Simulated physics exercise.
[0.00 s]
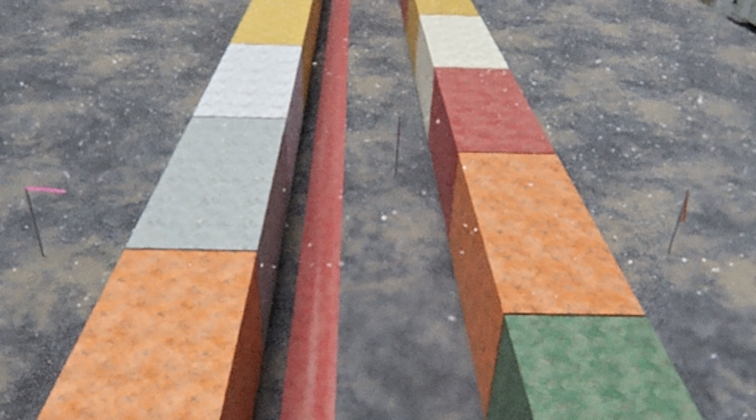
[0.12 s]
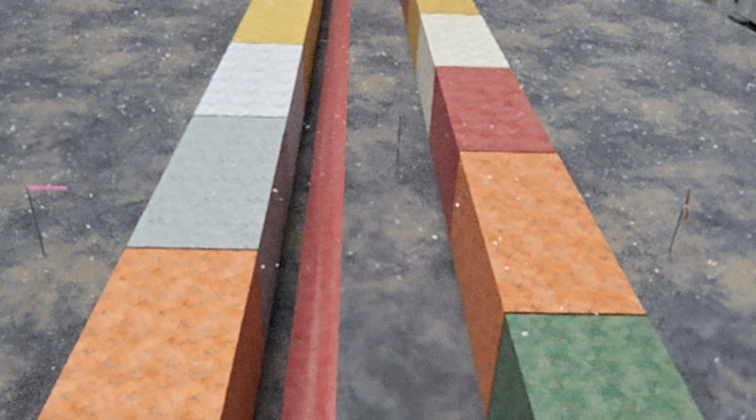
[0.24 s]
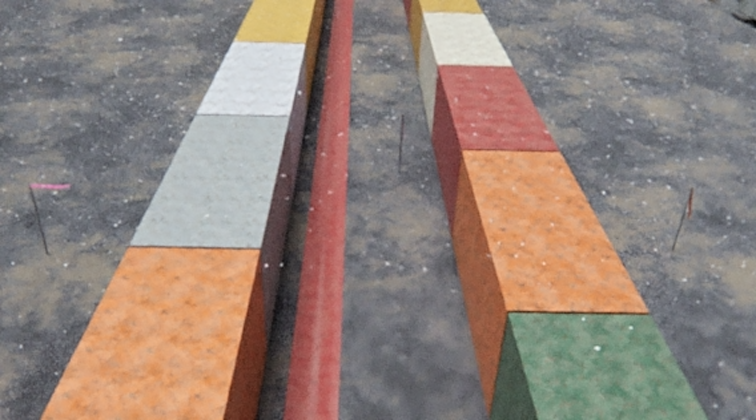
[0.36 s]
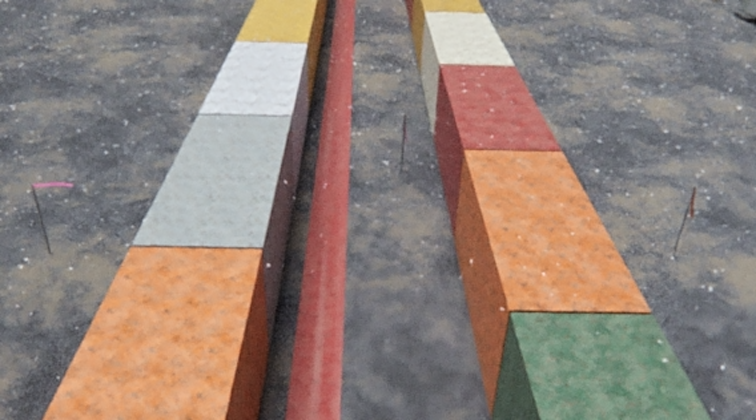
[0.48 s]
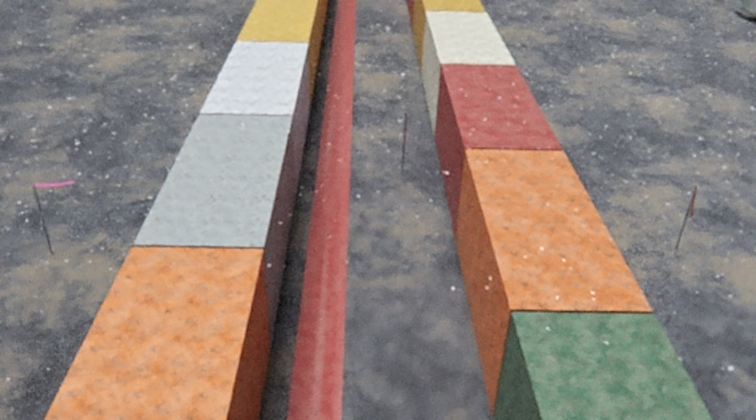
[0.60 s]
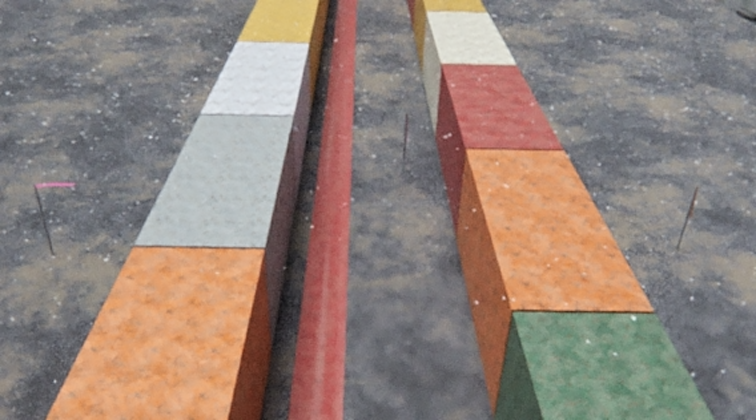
Sparse snowflakes speckle the air above open, mottled grey ground, seen from above and end-on to two long rows of containers. The left row runs orange, grey, white and yellow into the distance, the right green, orange, dark red, cream and yellow, with a red strip between. Flakes shift while the left pole's pink ribbon streams right, the right pole's hangs nearly straight, and the view drifts very slightly.
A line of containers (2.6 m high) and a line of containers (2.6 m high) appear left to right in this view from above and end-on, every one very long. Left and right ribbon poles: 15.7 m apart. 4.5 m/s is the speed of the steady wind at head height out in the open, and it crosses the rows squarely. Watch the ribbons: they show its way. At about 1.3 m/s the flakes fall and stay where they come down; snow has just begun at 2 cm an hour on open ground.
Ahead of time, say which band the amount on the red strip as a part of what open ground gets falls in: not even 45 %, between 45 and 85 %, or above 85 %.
Not even 45 %.
10 minutes on, 1 mm on the red strip, 3 mm in the open.
30 minutes on, 3 mm on the red strip, 10 mm in the open.
60 minutes on, 6 mm on the red strip, 20 mm in the open, so the red strip has 32 % of the open amount; the left half of it has 35 %, the right half 30 %.
